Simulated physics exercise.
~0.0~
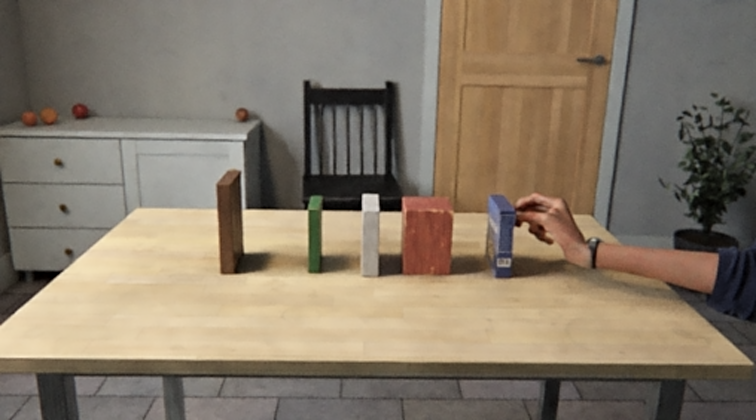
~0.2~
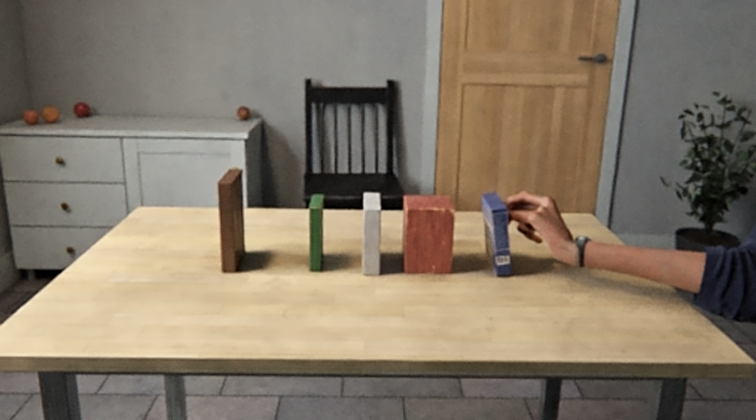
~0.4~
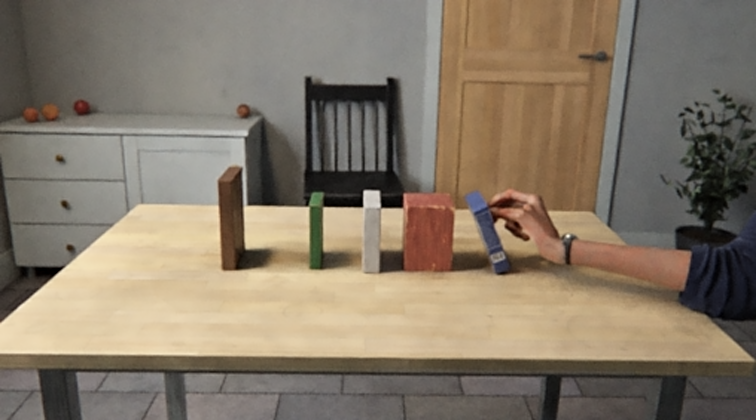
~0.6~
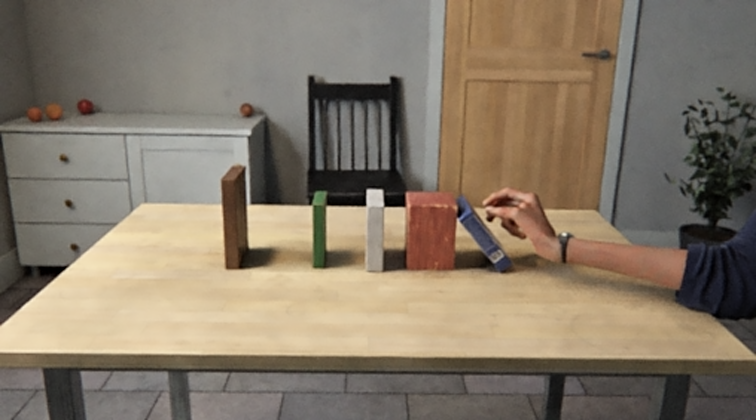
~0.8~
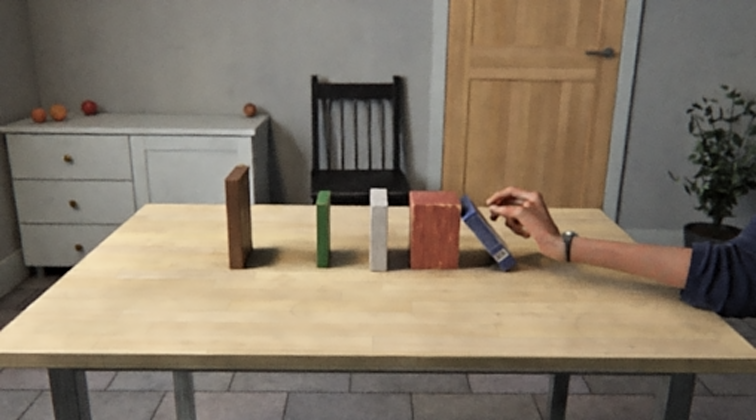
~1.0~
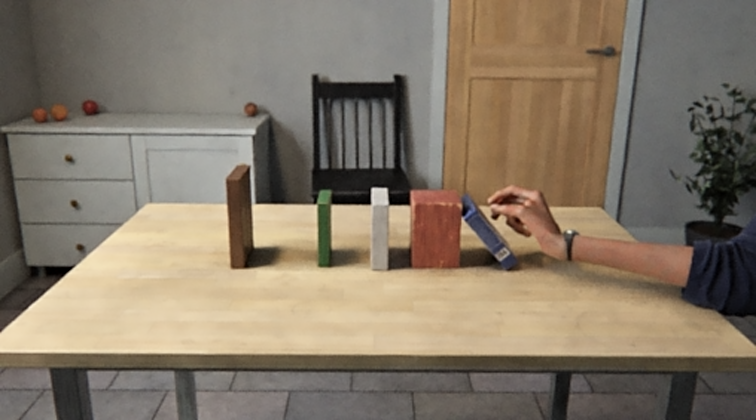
In the video, a hand tips a blue packet leftward from the right end of a row of upright blocks on a wooden table. The packet comes to rest leaning against the thick red block, while the red, white, green and brown pieces all stay standing.
